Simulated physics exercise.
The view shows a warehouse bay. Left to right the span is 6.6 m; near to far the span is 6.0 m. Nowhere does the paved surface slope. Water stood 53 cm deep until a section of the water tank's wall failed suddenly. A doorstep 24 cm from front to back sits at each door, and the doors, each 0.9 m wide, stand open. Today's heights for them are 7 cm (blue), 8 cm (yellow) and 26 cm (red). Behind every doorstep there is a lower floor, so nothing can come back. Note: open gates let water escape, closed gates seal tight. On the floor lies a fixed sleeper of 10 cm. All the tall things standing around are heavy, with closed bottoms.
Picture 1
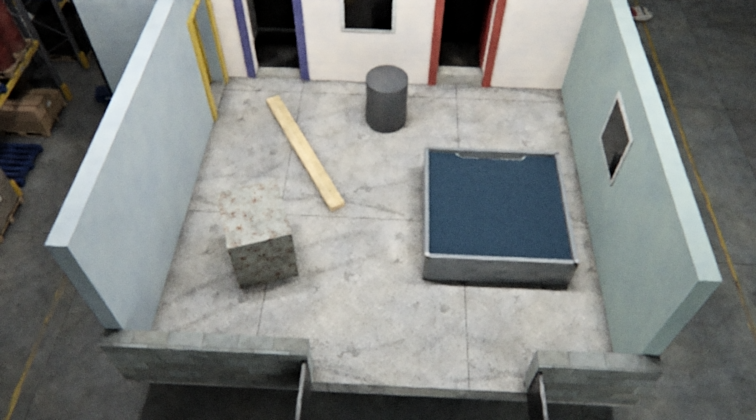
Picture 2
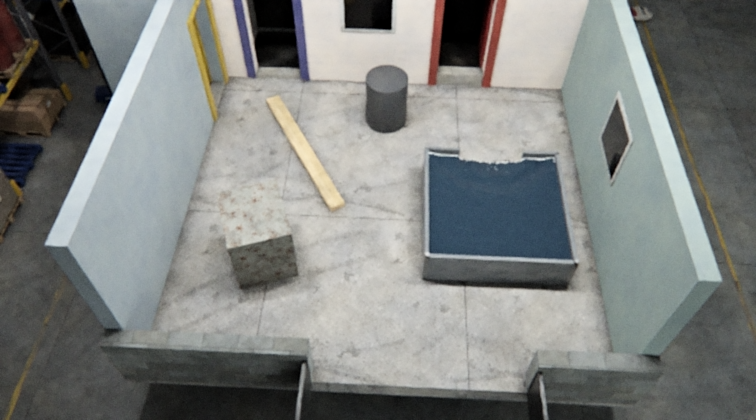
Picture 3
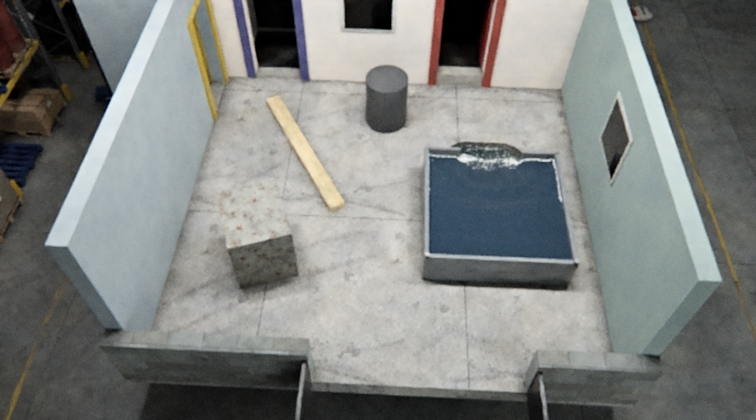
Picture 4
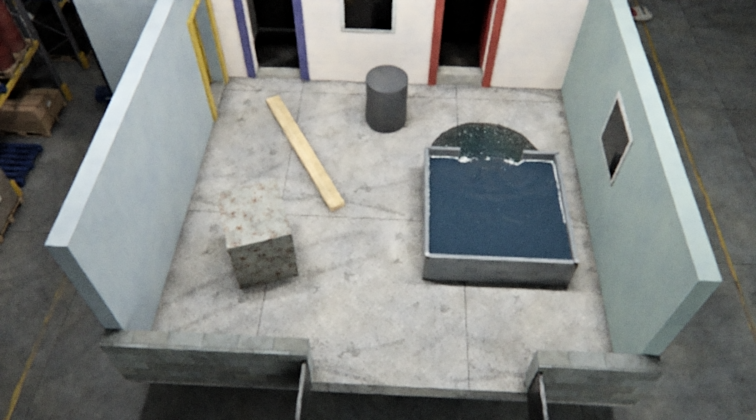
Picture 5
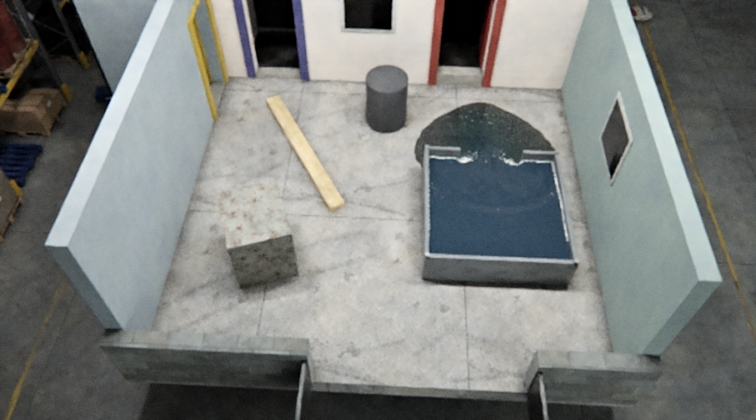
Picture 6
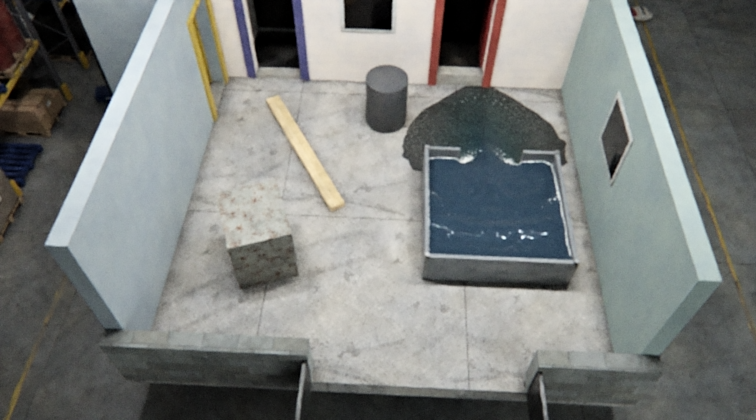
Dark water pours through a gap in the far side of the square blue-filled tank on the right and spreads in a widening fan across the pale floor toward the back wall, while ripples cross the tank's surface. A fixed, high view looks down into an open-topped warehouse bay with pale green side walls. A grey cylinder, a wooden plank and a mottled block stay still, before purple-framed and red-framed doorways.
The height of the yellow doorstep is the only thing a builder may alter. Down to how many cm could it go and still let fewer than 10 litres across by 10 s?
I would say down to about 12.5 cm.
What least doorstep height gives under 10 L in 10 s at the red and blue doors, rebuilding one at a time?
About 24 cm at red and about 8.5 cm at blue.
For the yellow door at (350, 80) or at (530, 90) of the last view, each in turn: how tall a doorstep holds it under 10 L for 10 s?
Minimums: About 7.5 cm and 24 cm.
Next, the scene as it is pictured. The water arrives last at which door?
The yellow door comes last.
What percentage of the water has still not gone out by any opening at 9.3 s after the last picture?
Around 94 in a hundred parts remain.
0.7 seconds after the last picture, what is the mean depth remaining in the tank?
It averages close to 40 centimetres.
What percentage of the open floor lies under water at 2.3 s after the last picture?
I'd say near 30 percent.
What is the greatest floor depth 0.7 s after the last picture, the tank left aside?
30 cm.
Then, 0.7 s after the last picture water covers 20 % of the floor, deepest (30 cm) near (489, 169); it has not reached the yellow door.
Then, 2.3 s after the last picture water covers 30 % of the floor, deepest (27 cm) near (556, 90); 4 cm at the yellow door, 0 litres in over its 8 cm doorstep.
Then, 9.3 s after the last picture water covers 95 % of the floor, deepest (12 cm) near (538, 90); 9 cm at the yellow door, 54 litres in over its 8 cm doorstep.
At the yellow door as built, the water peaked near 13 cm, 3.7 s after the last picture.
Run again over the same 10 s with other heights there, 15 litres in over 11.5 cm, 6 litres over 13.5 cm. The limit of 10 litres is kept from about 12.5 cm up.
